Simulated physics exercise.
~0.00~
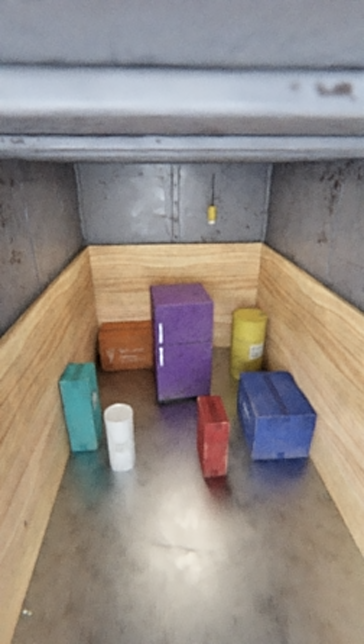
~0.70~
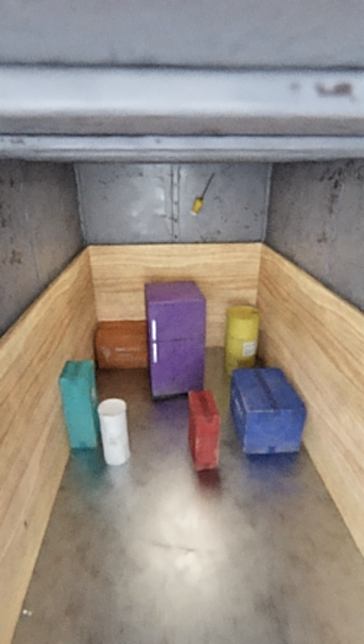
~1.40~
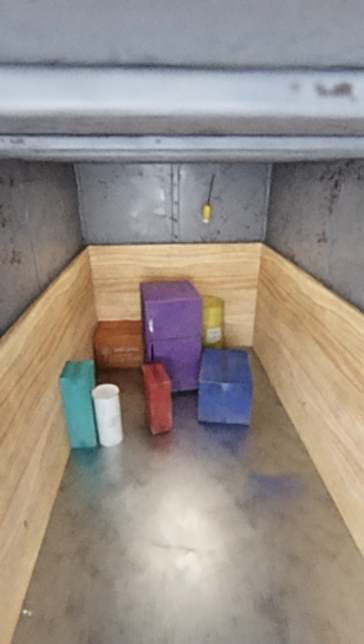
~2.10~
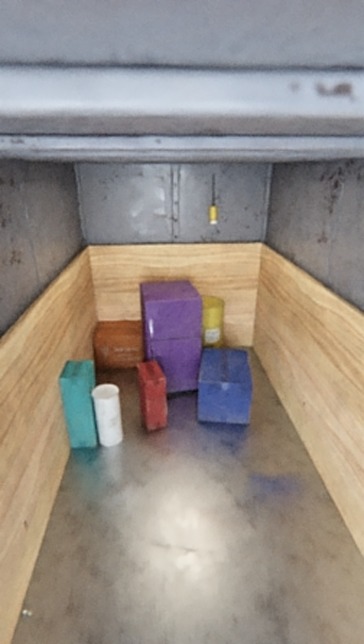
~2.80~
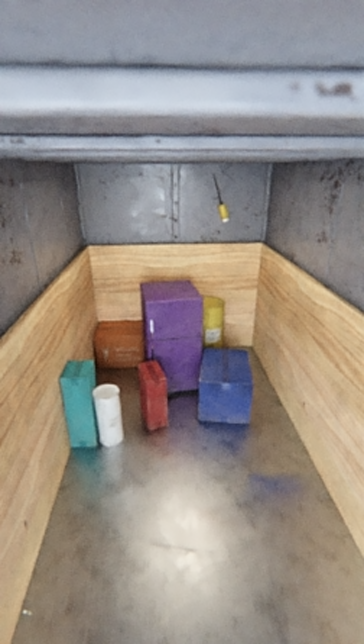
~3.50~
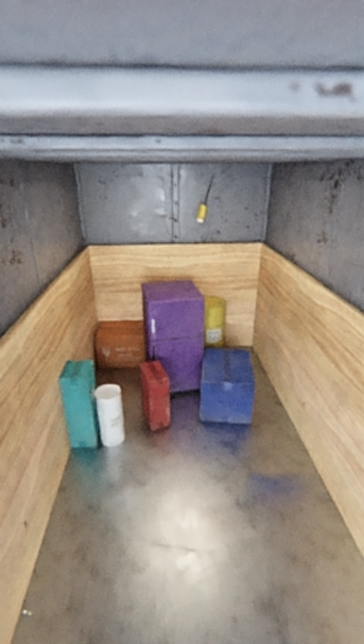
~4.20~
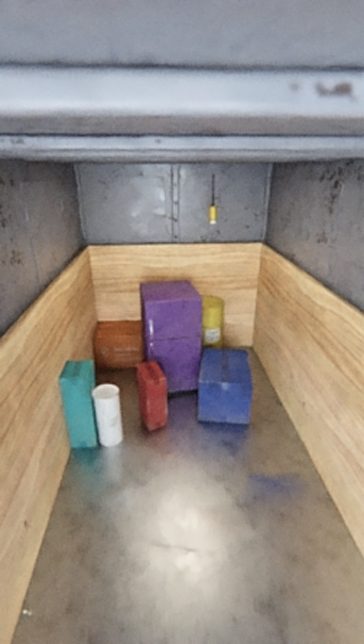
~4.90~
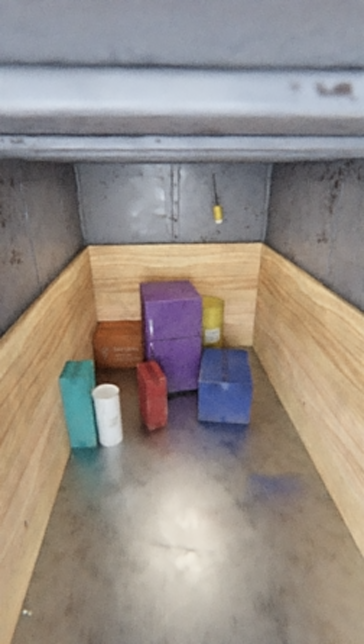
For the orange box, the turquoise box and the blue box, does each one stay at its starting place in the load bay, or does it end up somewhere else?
The orange box and the turquoise box keep their places, while the blue box slides left and a little towards the front wall and comes to rest away from where it started.
